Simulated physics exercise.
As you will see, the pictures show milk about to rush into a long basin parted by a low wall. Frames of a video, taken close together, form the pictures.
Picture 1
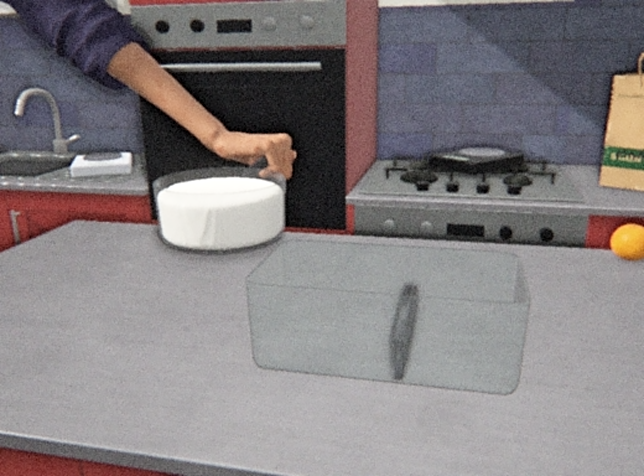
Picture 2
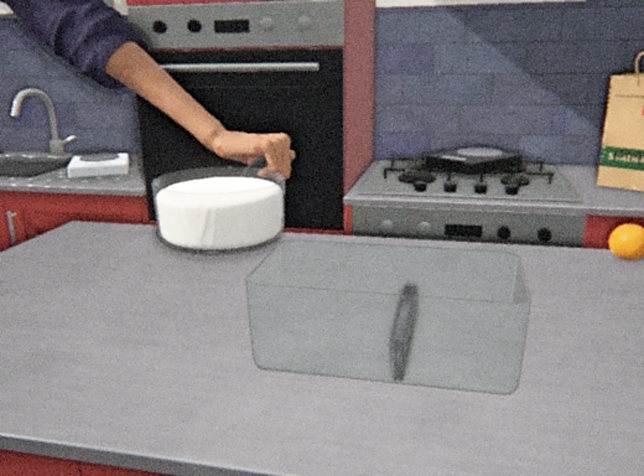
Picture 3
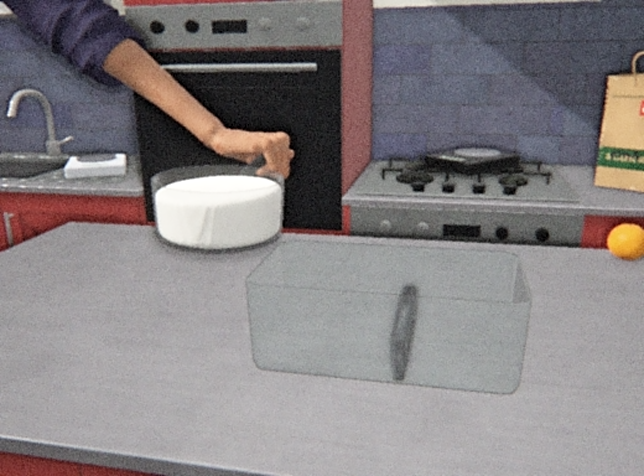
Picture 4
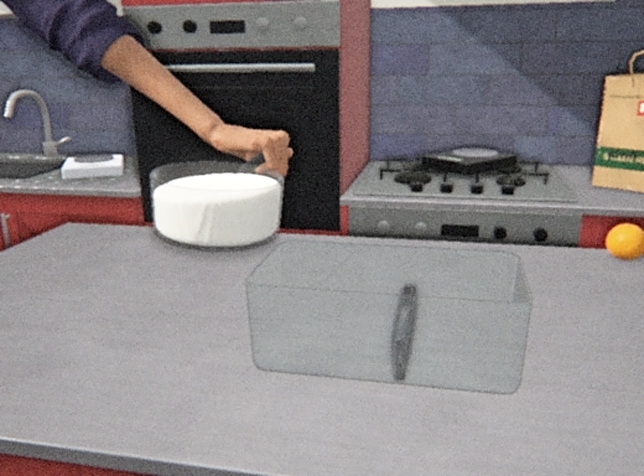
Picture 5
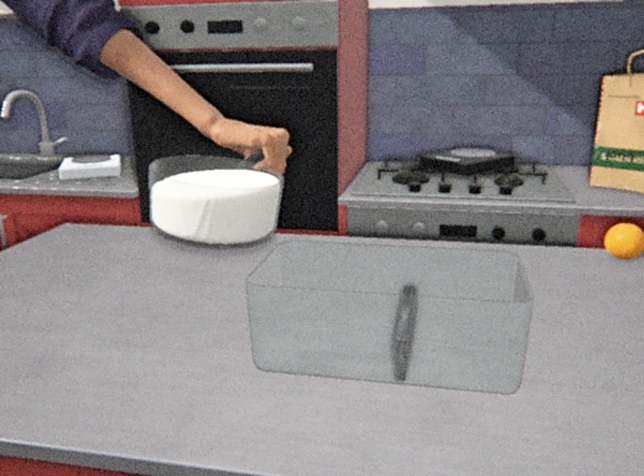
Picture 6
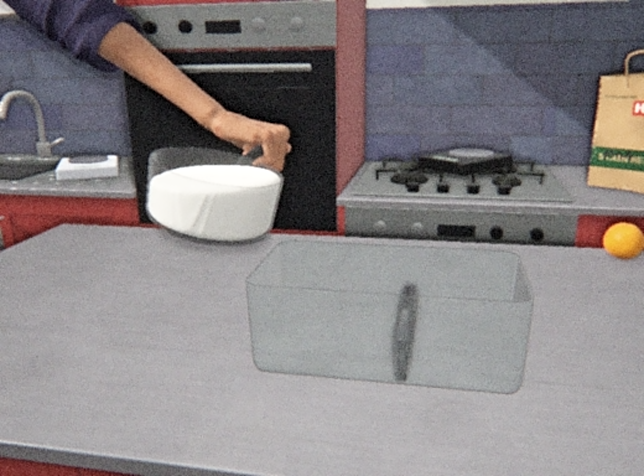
The video shows a hand at a round glass dish of milk on a grey kitchen counter, behind a clear long basin parted by a low wall; the dish gradually leans toward the right, its left side rising slightly.
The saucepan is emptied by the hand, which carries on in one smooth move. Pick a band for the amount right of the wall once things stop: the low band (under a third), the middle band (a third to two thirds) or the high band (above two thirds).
The low band.
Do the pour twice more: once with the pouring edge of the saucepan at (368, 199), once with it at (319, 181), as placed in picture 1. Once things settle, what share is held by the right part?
Near 85 in a hundred first, near 50 in a hundred second.
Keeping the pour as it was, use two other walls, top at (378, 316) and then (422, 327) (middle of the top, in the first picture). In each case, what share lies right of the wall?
About 40 % for the first and about 20 % for the second.
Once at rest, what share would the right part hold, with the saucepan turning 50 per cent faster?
Some 10 per cent.
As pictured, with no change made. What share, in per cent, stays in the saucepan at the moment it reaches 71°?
Roughly 55 %.
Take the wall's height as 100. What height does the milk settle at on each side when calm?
Left part: 60 per cent; right part: 10.
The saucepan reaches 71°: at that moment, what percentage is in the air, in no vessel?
Airborne share: Approx. 35 %.
A moment on, the saucepan is tipped part way and 57 per cent is still to pour, 7 is left of the wall and 0 right of it.
Next, the saucepan is tipped on its side and 8 per cent is still to pour, 74 is left of the wall and 3 right of it.
Then the saucepan is tipped right over and 1 per cent is still to pour, 85 is left of the wall and 4 right of it.
Later the saucepan is tipped right over and 0 per cent is still to pour, 87 is left of the wall and 6 right of it.
At rest 87 per cent lies left of the wall, 6 right of it and 6 outside.
